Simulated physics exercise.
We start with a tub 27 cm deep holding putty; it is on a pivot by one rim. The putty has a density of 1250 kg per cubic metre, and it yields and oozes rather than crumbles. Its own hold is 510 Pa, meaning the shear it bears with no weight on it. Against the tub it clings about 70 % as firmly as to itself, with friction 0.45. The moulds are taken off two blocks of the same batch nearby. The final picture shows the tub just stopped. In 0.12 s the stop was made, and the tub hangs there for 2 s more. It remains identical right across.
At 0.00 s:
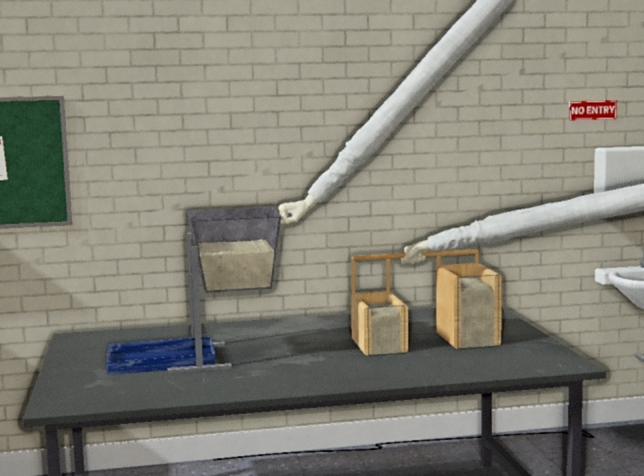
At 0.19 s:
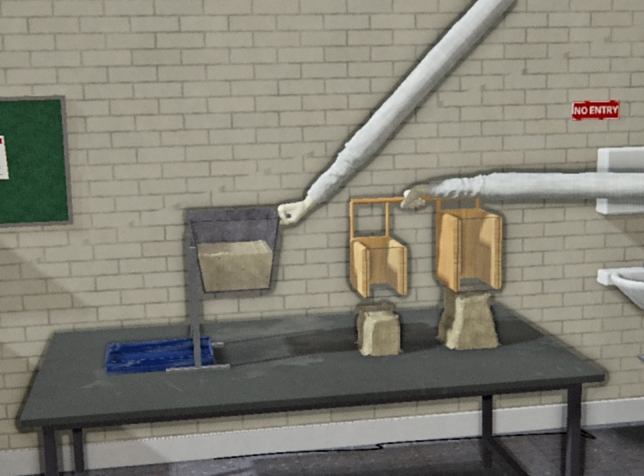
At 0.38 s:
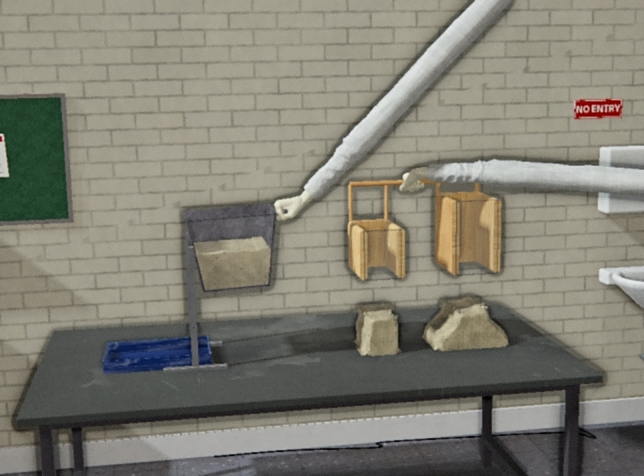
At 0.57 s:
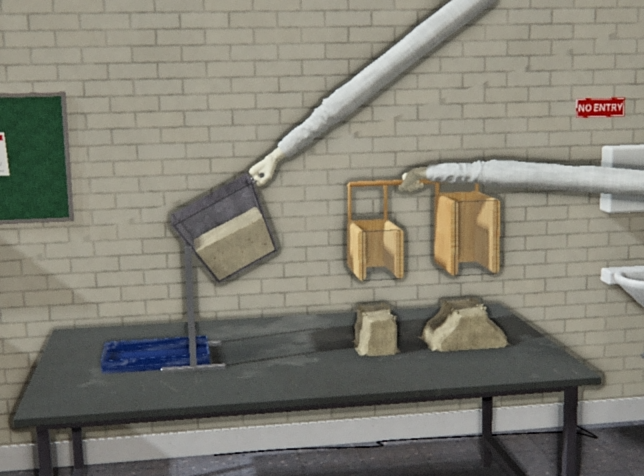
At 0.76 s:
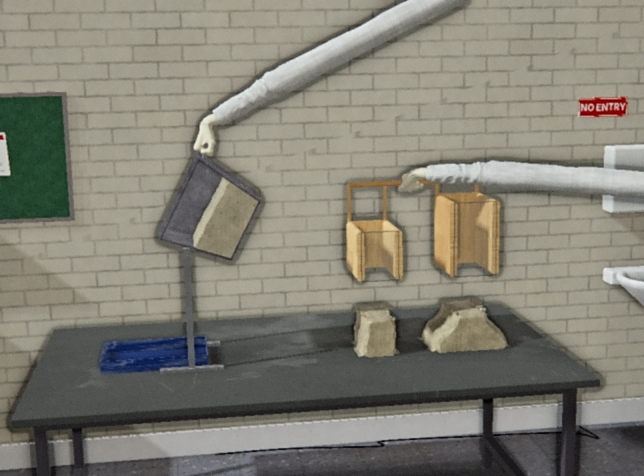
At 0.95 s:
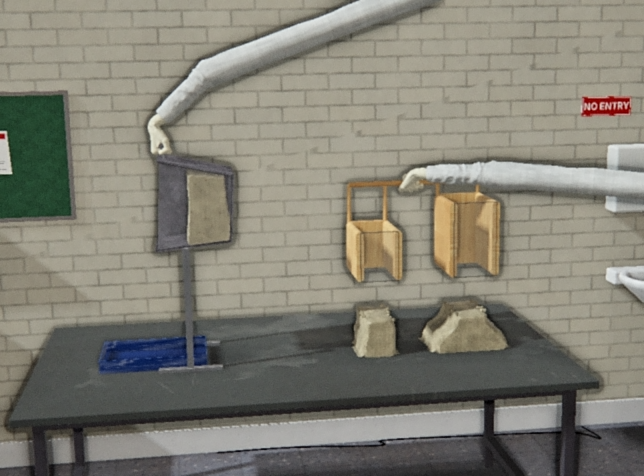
A white-sleeved arm lifted wooden moulds off two putty blocks, and the right one slumped more; then another arm swung the grey tub of putty up and leftward until it stood nearly on its side.
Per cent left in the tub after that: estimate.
Roughly 65 percent.
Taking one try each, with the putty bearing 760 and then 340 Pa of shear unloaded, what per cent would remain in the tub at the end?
Expect about 100 in a hundred, then about 55 in a hundred.
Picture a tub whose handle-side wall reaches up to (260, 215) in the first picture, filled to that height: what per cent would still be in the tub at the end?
That would leave about 100 % in the tub.
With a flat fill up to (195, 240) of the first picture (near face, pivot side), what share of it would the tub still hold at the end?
In that case, around 45 percent.
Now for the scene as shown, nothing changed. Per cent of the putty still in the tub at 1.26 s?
Around 85 per cent.
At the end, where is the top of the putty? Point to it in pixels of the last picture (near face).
Peak location: Approx. (208, 217).
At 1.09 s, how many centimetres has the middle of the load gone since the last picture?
Measured shift, roughly 6 cm.
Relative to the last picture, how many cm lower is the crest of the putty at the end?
15 cm or so.
By 1.09 s, the tub is at 86 degrees and holds 100 %.
By 1.26 s, the tub is at 86 degrees and holds 83 %.
By 1.43 s, the tub is at 86 degrees and holds 65 %.
By 1.60 s, the tub is at 86 degrees and holds 65 %.
By 2.95 s, at the end, the tub is at 86 degrees and holds 65 %.
